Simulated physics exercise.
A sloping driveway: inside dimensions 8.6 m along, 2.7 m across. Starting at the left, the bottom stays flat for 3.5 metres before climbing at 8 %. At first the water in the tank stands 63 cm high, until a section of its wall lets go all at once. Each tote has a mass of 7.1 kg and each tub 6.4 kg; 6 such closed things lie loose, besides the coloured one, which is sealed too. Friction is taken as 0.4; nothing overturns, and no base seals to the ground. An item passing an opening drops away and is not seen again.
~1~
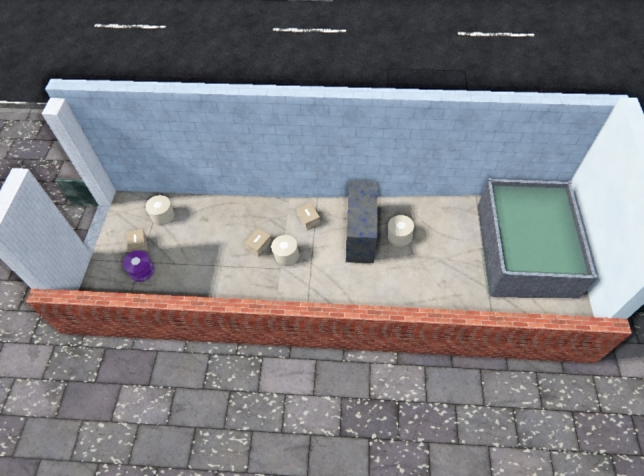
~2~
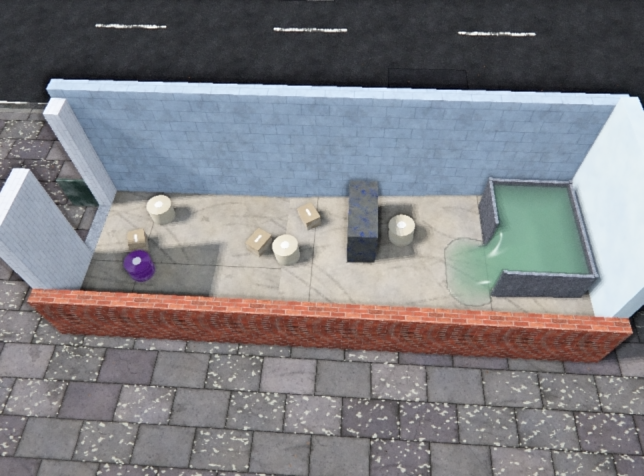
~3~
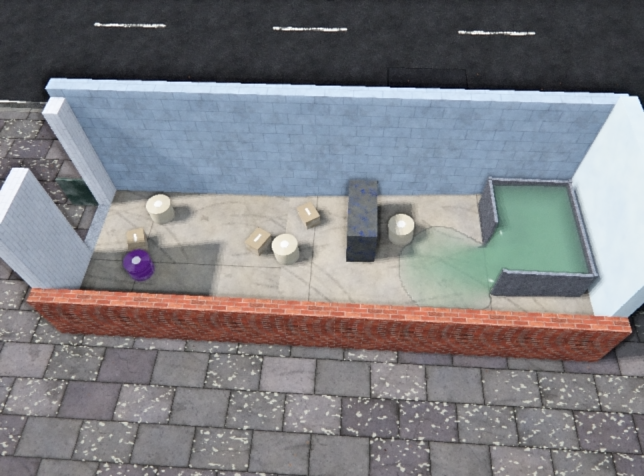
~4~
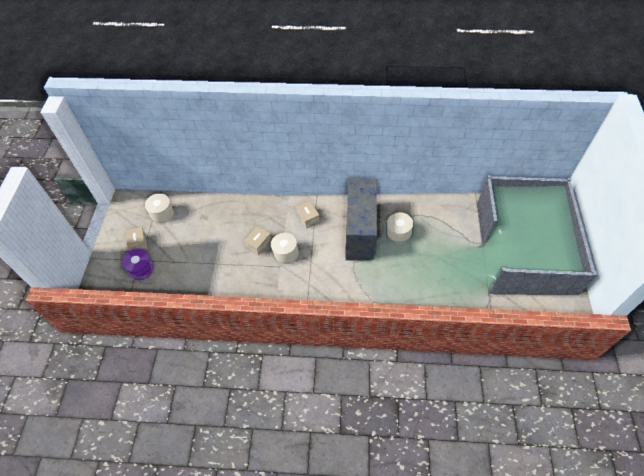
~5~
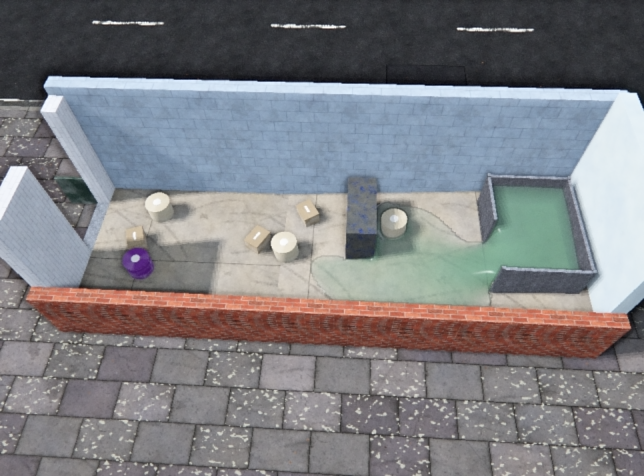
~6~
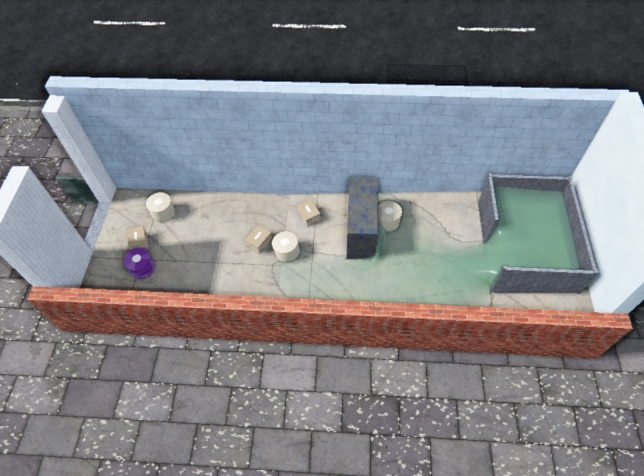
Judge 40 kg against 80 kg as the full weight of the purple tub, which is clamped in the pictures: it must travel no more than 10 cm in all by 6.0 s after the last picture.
It needs the heavier mass.
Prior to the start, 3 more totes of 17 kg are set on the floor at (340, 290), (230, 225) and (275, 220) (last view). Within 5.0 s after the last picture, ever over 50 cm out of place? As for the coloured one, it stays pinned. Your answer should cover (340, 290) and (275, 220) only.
Taking them in turn, the first is above the mark and the second is below the mark.
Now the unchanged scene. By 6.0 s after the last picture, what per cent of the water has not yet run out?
Somewhere near 86 percent, give or take.
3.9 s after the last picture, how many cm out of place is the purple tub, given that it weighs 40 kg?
Roughly 140 cm.
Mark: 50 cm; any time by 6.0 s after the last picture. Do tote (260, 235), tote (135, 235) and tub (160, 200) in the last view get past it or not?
In sequence: Exceeds it / exceeds it / exceeds it.
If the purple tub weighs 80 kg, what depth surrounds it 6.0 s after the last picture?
Something like 10 centimetres.
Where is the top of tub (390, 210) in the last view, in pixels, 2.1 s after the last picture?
My estimate: Around (462, 220).
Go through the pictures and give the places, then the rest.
The purple tub at (136, 261), on the bottom; 2.4 m2 under water; 0 of 7 have shifted, in the first frame.
The purple tub at (137, 261) rests on the ground; 3.2 m2 under water; 0 of 7 have shifted, in the second frame.
The purple tub at (136, 261), on the bottom; water covers 4.5 m2; 0 of 7 have shifted, in the third frame.
The purple tub at (135, 260), on the bottom; water covers 5.9 m2; 0 of 7 have shifted, in the fourth frame.
The purple tub at (136, 259) rests on the ground; water covers 7.1 m2; 1 of 7 have shifted, in the fifth frame.
The purple tub at (137, 259) rests on the ground; 8.1 m2 under water; 1 of 7 have shifted, in the sixth frame.
Then, 0.4 s after the last picture the purple tub would be 0 cm from its start with 40 kg and 0 cm from its start with 80 kg; 0 cm of water round it then.
Then, 2.1 s after the last picture the purple tub would be 61 cm from its start with 40 kg and 0 cm from its start with 80 kg; 12 cm of water round it then.
Then, 3.9 s after the last picture the purple tub would be 137 cm from its start with 40 kg and 0 cm from its start with 80 kg; 11 cm of water round it then.
Then, 6.0 s after the last picture the purple tub would be 137 cm from its start with 40 kg and 0 cm from its start with 80 kg; 10 cm of water round it then.
